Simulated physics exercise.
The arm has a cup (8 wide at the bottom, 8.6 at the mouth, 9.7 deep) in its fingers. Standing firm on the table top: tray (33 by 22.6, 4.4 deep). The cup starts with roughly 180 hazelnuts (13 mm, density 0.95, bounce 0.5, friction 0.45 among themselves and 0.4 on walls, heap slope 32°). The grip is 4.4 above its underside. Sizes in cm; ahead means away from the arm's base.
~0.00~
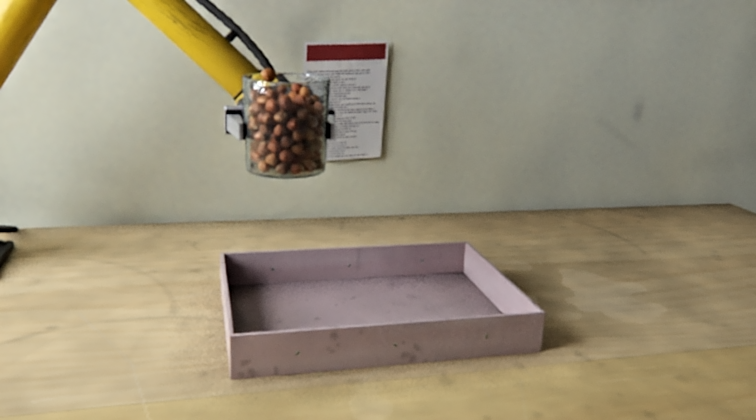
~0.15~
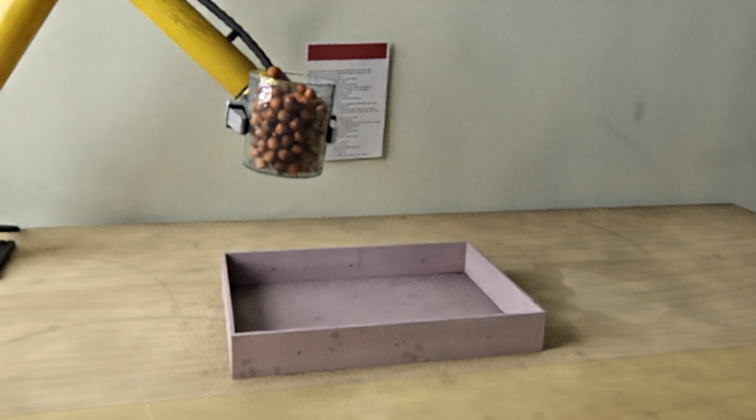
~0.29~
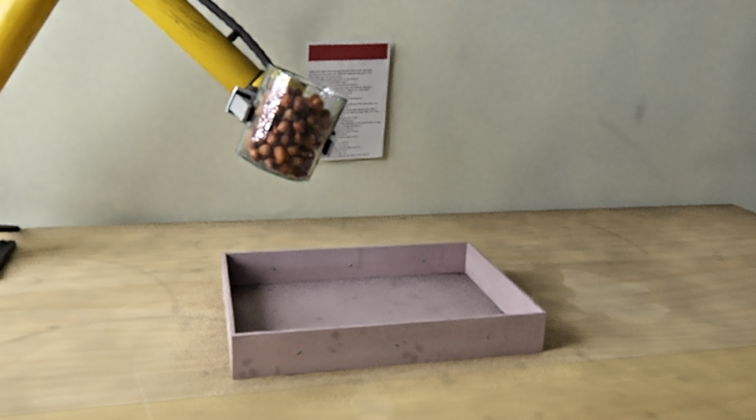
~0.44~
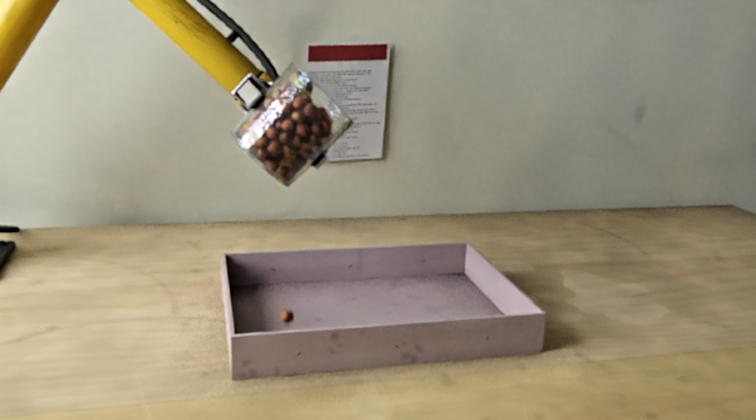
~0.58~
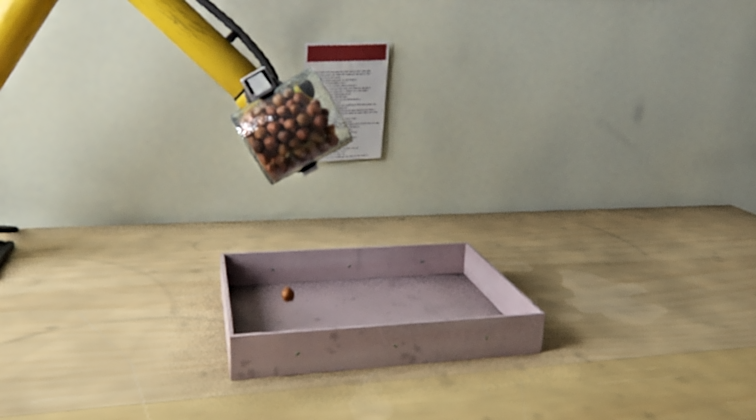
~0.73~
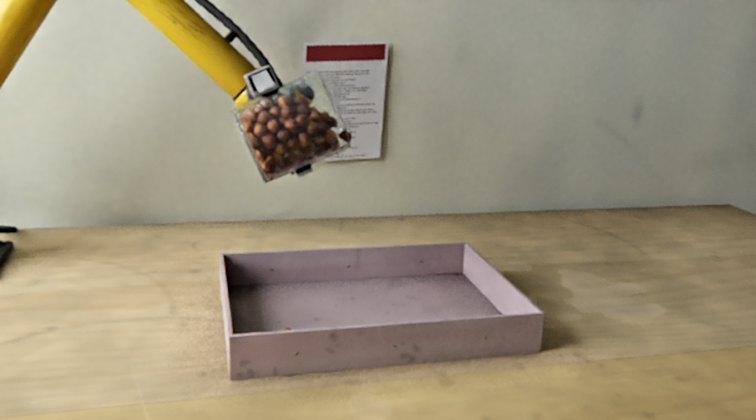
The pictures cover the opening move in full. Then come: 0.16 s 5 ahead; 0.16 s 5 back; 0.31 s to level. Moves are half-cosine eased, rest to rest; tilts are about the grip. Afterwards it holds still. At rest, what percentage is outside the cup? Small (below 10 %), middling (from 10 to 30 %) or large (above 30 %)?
Outside the cup the share is middling, from 10 to 30 %.
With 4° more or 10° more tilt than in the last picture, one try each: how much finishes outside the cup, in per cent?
About 20 and 35 per cent.
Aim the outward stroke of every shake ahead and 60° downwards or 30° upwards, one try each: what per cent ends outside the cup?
About 0 and 25 per cent.
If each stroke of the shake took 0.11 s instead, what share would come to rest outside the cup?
It would be near 35 per cent.
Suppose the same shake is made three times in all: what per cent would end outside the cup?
Then about 35 per cent.
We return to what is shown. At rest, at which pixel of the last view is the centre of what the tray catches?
Near (400, 308).
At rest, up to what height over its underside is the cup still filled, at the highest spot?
About 8.5 cm.
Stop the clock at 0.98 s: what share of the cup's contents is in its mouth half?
Roughly 55 per cent.
By 0.98 s, tilted 66° forward, highest piece 26 above the table; 172 in the cup, 1 in the tray, 9 in flight or on a rim.
By 1.23 s, tilted 23° forward, highest piece 27 above the table; 155 in the cup, 26 in the tray, 1 in flight or on a rim.
By 1.56 s, level, highest piece 27 above the table; 155 in the cup, 27 in the tray.
By 2.61 s, level, highest piece 27 above the table; 155 in the cup, 27 in the tray.
Final count, 155 in the cup, 27 in the tray. That is 15 % outside the cup.
